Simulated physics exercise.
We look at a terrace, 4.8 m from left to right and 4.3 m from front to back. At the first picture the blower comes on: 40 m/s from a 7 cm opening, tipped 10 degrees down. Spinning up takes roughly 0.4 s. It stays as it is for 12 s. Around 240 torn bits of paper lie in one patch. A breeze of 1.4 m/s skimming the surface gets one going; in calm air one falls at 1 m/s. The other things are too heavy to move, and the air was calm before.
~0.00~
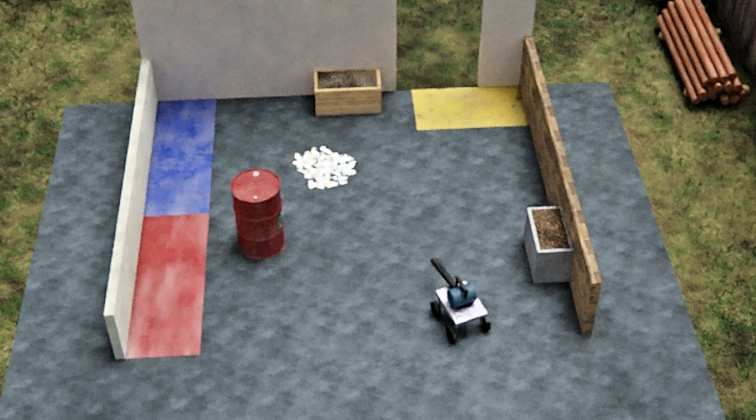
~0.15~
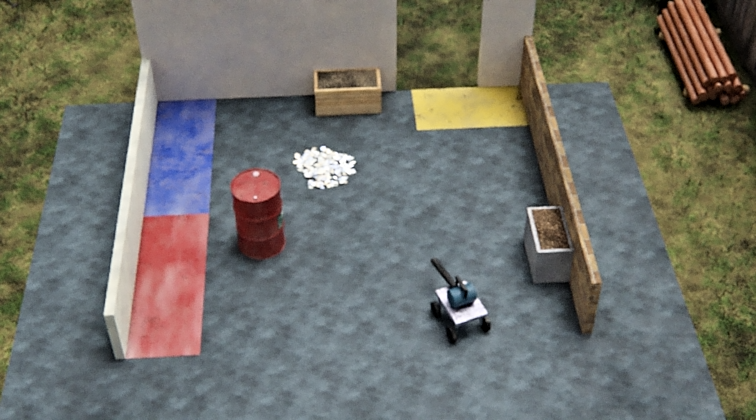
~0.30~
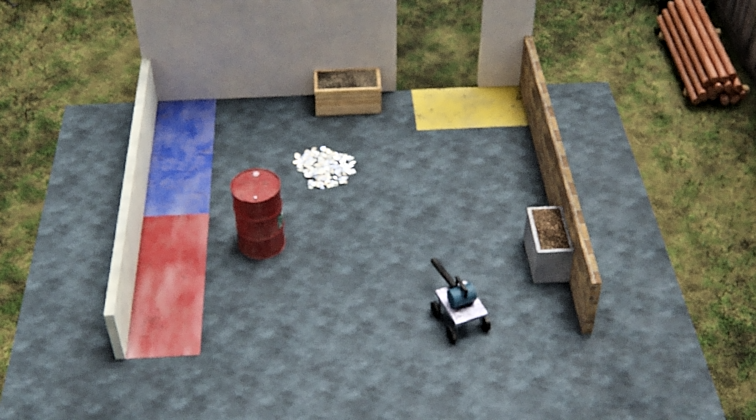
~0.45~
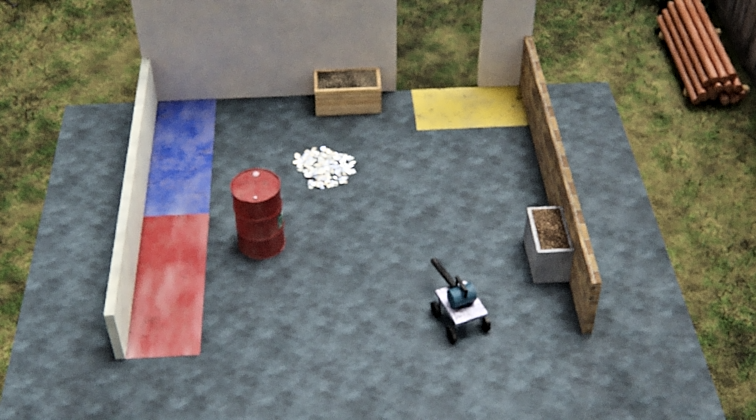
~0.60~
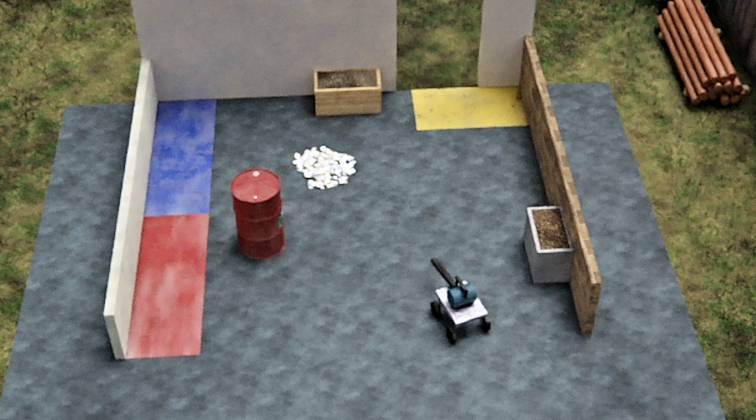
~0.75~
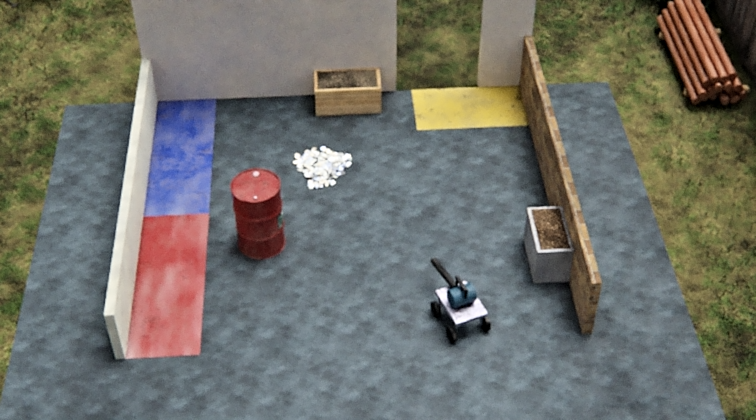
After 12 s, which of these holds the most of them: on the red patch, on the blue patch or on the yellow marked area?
It is blue that takes the most.
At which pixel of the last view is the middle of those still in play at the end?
At about (158, 112).
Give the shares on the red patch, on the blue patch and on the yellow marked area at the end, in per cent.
About 0 % red, 100 % blue, 0 % yellow.
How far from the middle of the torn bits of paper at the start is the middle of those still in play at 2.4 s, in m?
About 1.8 m.
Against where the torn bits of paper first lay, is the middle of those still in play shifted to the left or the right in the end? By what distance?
Towards the left, some 2.2 m.
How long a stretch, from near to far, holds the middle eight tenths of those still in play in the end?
Roughly 0.8 m.
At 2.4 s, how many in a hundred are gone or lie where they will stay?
Near 10 %.
After 2.4 s the count stands so, 51 % are on the blue patch, 0 % on the yellow marked area and 0 % on the red patch; the middle of those still in play is near (215, 106).
After 3.8 s the count stands so, 88 % are on the blue patch, 0 % on the yellow marked area and 0 % on the red patch; the middle of those still in play is near (169, 108).
After 6.6 s the count stands so, 95 % are on the blue patch, 0 % on the yellow marked area and 0 % on the red patch; the middle of those still in play is near (163, 109).
After 12.0 s, at the end, 98 % are on the blue patch, 0 % on the yellow marked area and 0 % on the red patch; the middle of those still in play is near (158, 112).
